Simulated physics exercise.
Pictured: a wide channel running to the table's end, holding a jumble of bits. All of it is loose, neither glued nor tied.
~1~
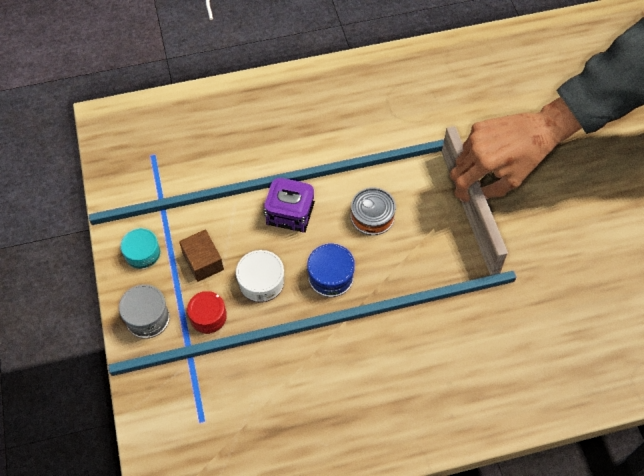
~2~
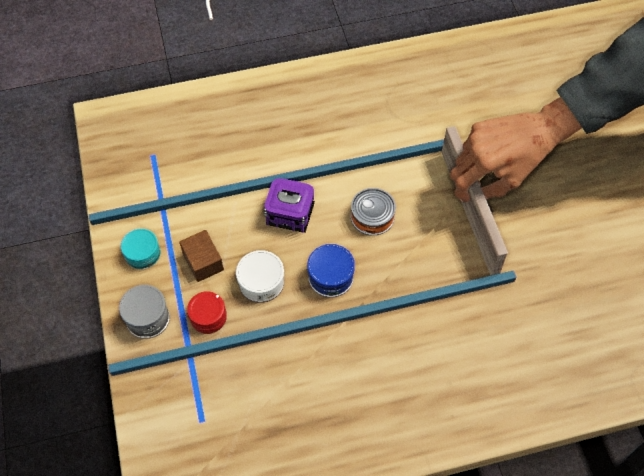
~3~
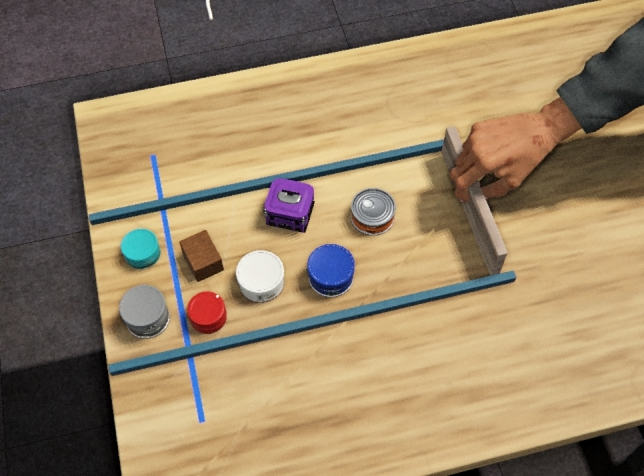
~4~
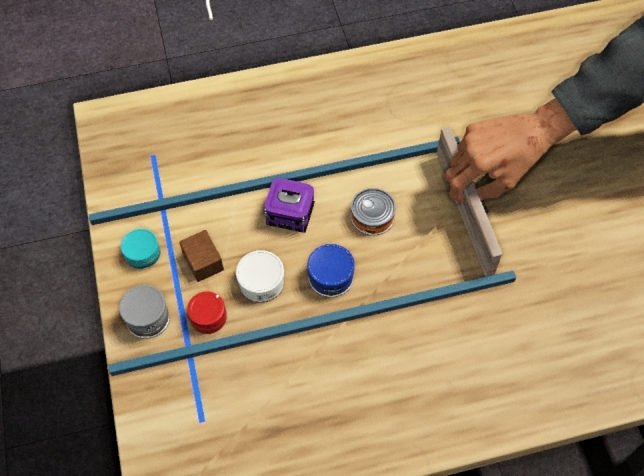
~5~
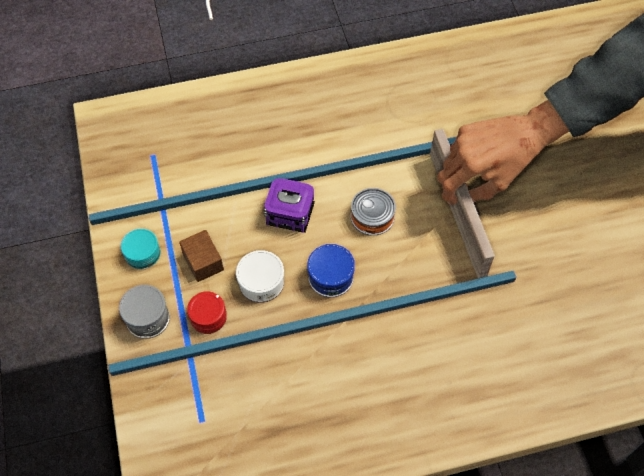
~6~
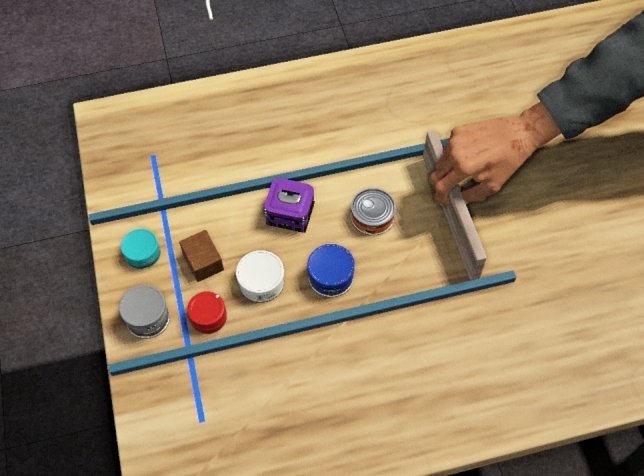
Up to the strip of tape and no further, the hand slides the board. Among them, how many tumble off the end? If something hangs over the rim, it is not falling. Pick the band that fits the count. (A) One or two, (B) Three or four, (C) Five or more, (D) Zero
A, one or two.
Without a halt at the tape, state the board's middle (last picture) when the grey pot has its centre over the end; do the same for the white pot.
Roughly (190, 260); roughly (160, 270).
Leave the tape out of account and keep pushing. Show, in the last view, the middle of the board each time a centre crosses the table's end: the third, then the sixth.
For the first, roughly (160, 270); for the next, roughly (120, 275).
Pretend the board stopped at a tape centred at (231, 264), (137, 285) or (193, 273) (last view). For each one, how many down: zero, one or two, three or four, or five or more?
In turn: Not one, more than four, no fall at all.
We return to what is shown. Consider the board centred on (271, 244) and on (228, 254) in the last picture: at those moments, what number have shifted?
6 by the first point, 8 by the second.
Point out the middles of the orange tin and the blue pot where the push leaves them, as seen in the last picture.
In the last picture, roughly (150, 266) and (156, 307).
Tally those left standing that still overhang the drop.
The total comes out at 1.
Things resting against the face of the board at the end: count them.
I count 3 of them.
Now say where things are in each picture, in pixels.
Grey pot (145, 312); turquoise tub (141, 249); red lid (207, 312); board (473, 199); tape (175, 277), in the first frame.
Turquoise tub (141, 249); blue pot (331, 271), in the second frame.
Red lid (207, 313); brown block (202, 256), in the third frame.
Grey pot (145, 312); board (468, 201), in the fourth frame.
Turquoise tub (141, 249); orange tin (373, 212), in the fifth frame.
Grey pot (145, 312); turquoise tub (141, 249); red lid (207, 313); board (453, 204); tape (175, 277), in the sixth frame.
A little later, none off yet; grey pot at rest near (145, 312); turquoise tub at rest near (141, 249); red lid at rest near (207, 313).
When it is over, the number that fall off is one or two; down, turquoise tub and grey pot.
